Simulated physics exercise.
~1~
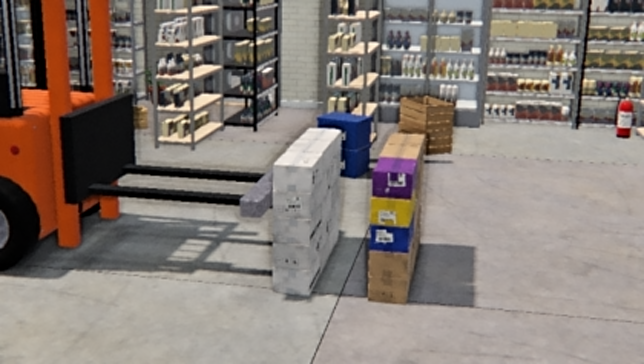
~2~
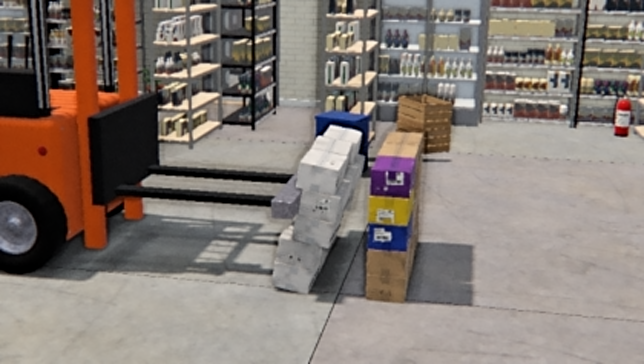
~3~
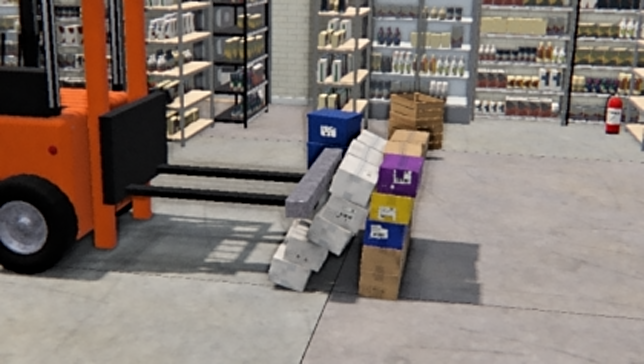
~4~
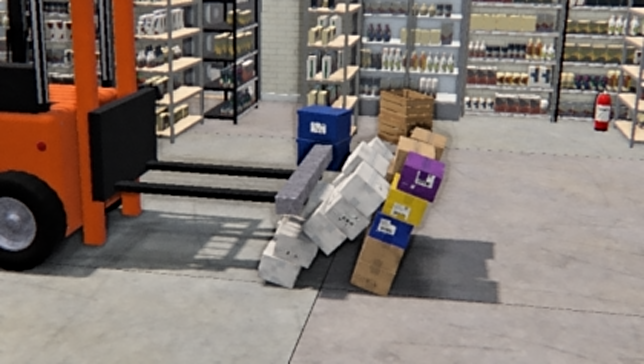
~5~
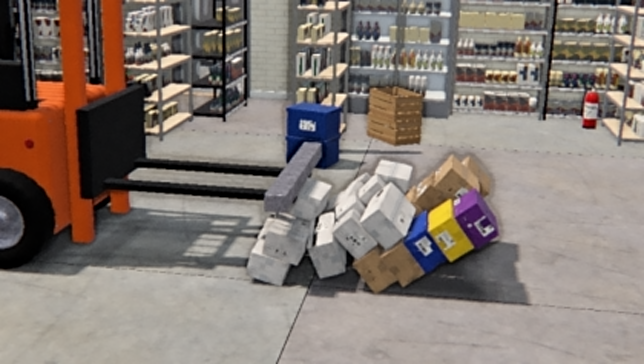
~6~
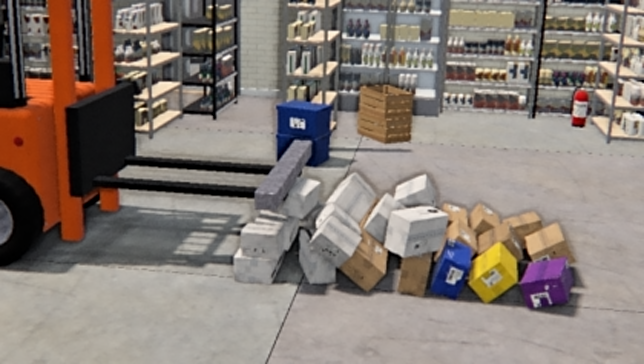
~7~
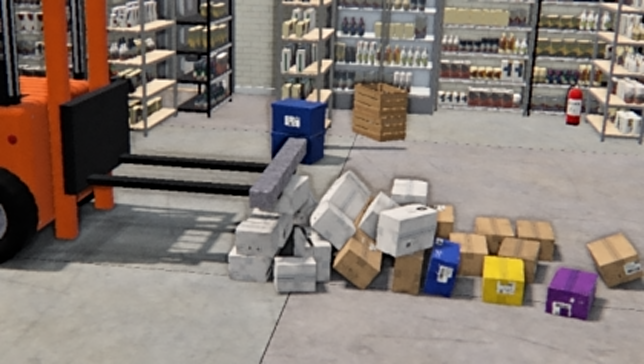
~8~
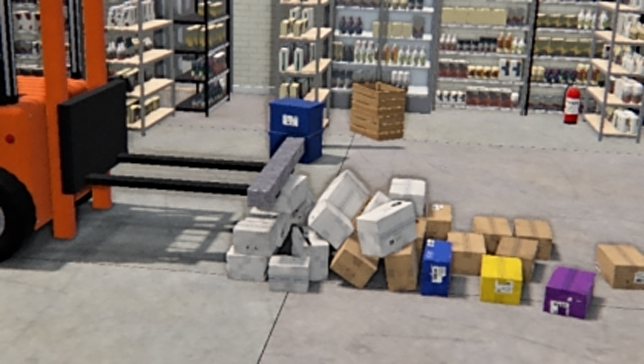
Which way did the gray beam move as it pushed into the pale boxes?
The beam moved to the right, into the pale boxes.
